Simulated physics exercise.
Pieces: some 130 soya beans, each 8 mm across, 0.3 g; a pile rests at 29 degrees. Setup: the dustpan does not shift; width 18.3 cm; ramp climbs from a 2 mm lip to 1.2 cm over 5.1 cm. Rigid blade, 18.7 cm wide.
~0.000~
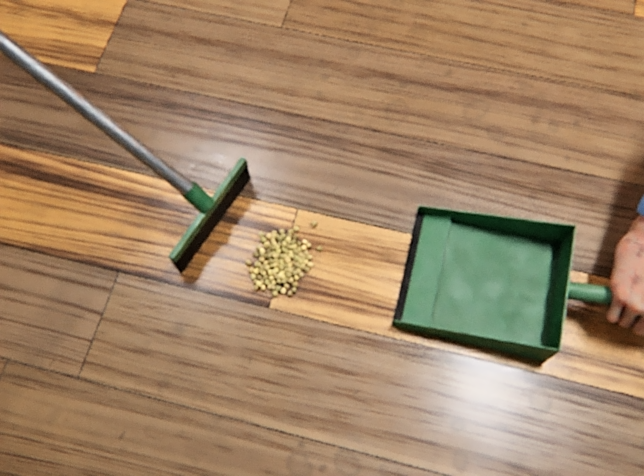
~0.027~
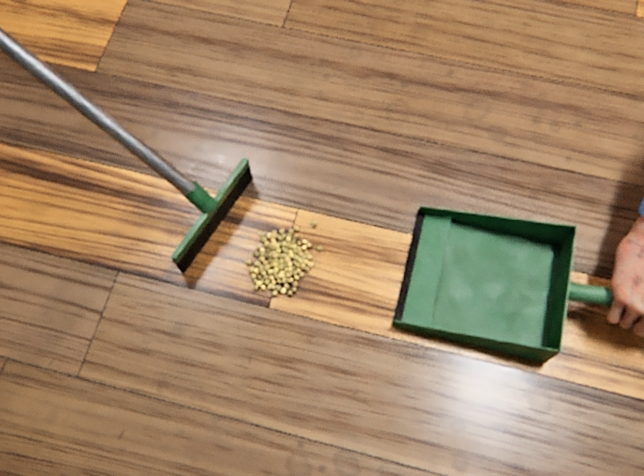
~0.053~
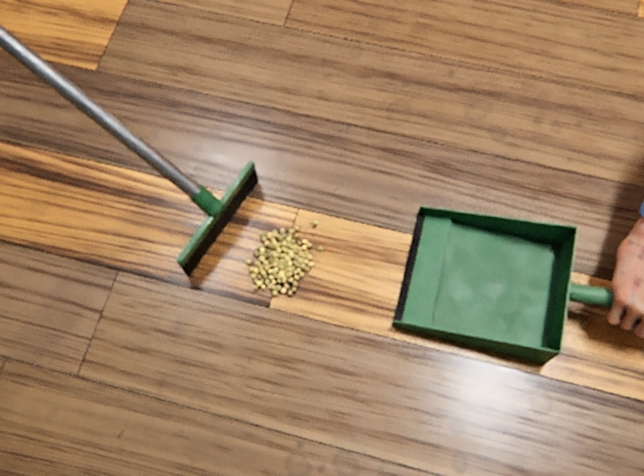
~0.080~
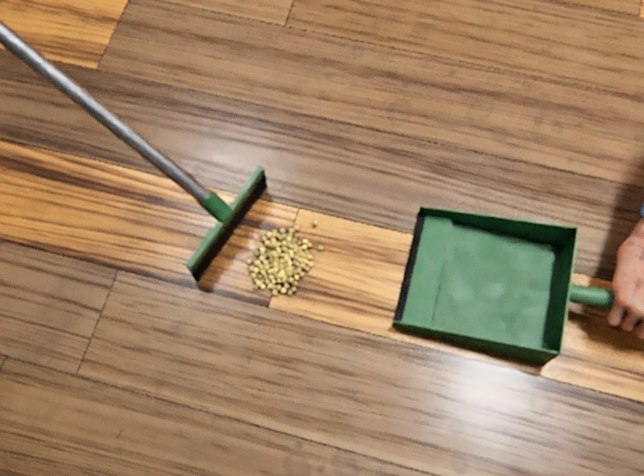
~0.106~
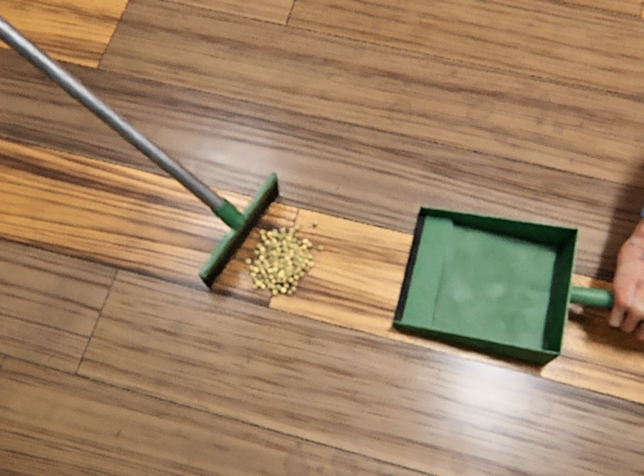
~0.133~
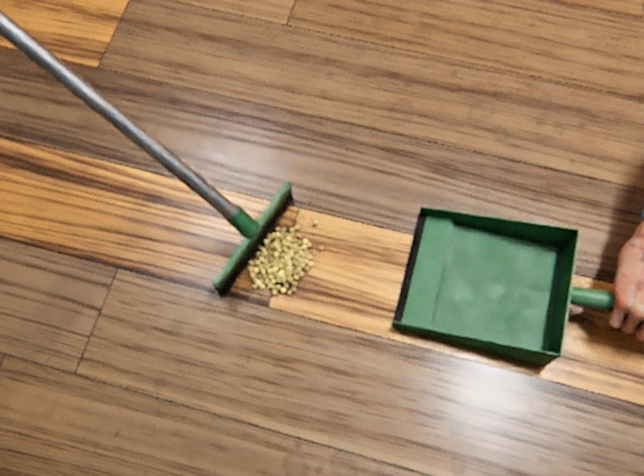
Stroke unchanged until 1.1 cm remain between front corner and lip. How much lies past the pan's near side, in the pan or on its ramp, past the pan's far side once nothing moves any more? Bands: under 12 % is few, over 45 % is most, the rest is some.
Past the pan's near side: Most; in the pan or on its ramp: Some; past the pan's far side: Few.
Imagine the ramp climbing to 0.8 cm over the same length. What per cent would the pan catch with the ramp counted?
About 20 %.
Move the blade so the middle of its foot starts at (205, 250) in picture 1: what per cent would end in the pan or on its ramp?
Estimate: Near 15 %.
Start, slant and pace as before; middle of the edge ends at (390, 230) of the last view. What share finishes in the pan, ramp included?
That comes to near 15 percent.
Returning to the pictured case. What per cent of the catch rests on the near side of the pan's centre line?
Roughly 100 in a hundred.
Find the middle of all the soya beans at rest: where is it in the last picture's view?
I'd say roughly (426, 347).
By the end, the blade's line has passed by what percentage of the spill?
I'd say close to 10 per cent.
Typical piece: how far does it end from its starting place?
Median: Approx. 26 cm.
After 0.25 s, middle of the blade 12 cm from the lip; 0 % over the lip, far side 0 %, near side 30 %.
After 0.32 s, middle of the blade 6 cm from the lip; 0 % over the lip, far side 0 %, near side 45 %.
Then, at 0.54 s, middle of the blade 4 cm from the lip; 25 % over the lip, far side 0 %, near side 50 %.
At rest (1.7 s), near side 50 %, pan 20 %, far side 0 %, in front of the lip or behind the blade 30 %.
